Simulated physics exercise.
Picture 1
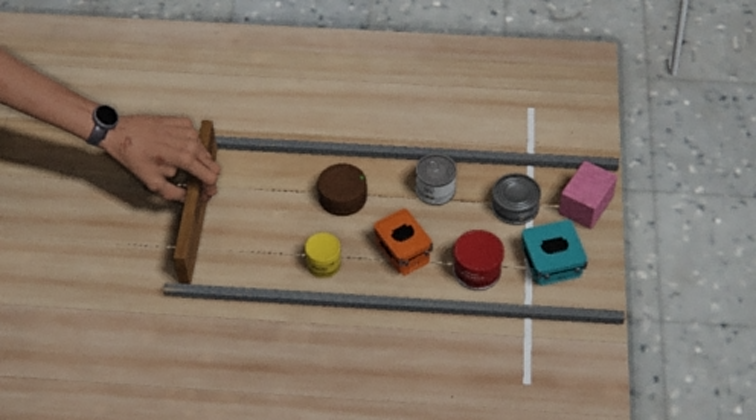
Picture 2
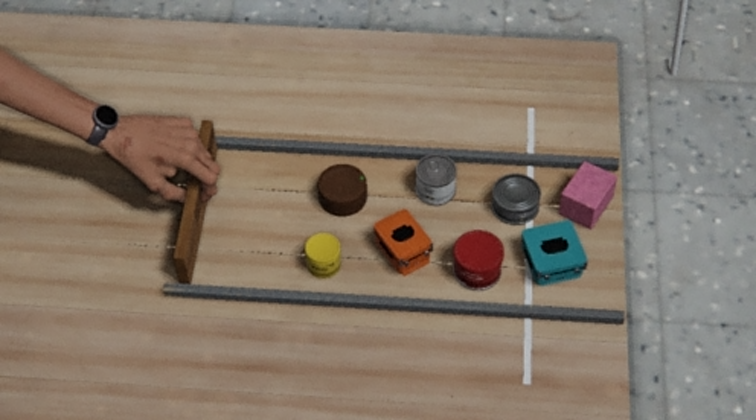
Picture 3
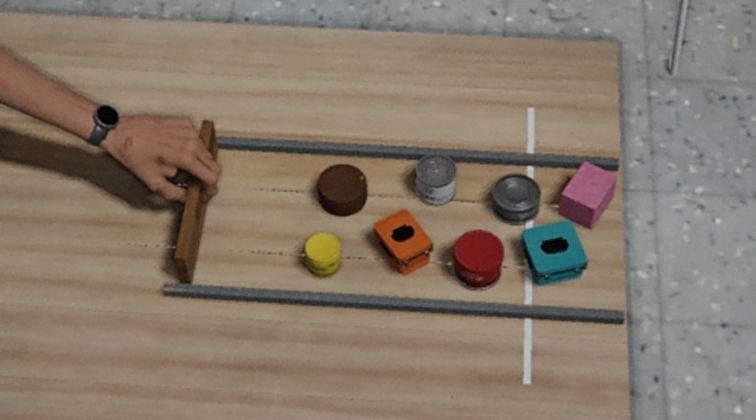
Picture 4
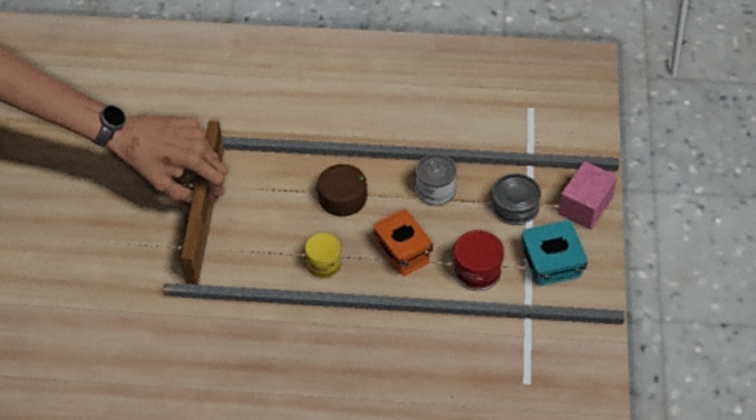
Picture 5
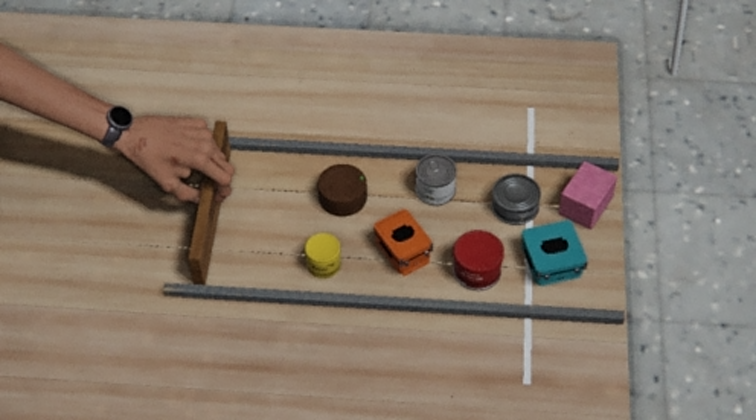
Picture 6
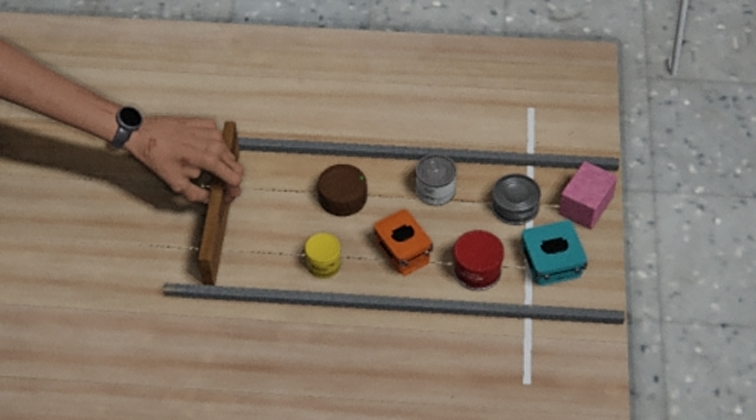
A hand slides a wooden board slightly right toward a group of small objects, which stay still.
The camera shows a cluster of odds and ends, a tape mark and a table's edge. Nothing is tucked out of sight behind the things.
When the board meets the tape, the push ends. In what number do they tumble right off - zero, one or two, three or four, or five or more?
I expect the edge to claim a single one or a pair.
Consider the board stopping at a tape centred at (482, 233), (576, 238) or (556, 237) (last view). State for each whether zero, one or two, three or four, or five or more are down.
In order of the three spots, it's zero, then either three or four, then 3 or 4.
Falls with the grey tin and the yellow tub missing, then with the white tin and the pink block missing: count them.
That gives 0 for the first pair taken away and 0 for the second.
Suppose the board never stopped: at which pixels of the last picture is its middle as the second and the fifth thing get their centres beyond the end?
For the first, roughly (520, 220); for the next, roughly (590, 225).
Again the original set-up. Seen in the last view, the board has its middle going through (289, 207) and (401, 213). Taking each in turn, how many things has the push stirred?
It comes to 0 for the first spot, 4 for the other.
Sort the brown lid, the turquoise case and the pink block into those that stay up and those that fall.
Obs.: Brown lid still up; turquoise case down; pink block down.
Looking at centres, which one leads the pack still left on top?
It's the grey tin.
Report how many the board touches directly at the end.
The number is 3.
Soon after, none off yet; pink block at rest near (588, 195); turquoise case at rest near (553, 254); grey tin at rest near (516, 199).
In the end, the number that fall off is one or two; gone, turquoise case and pink block.
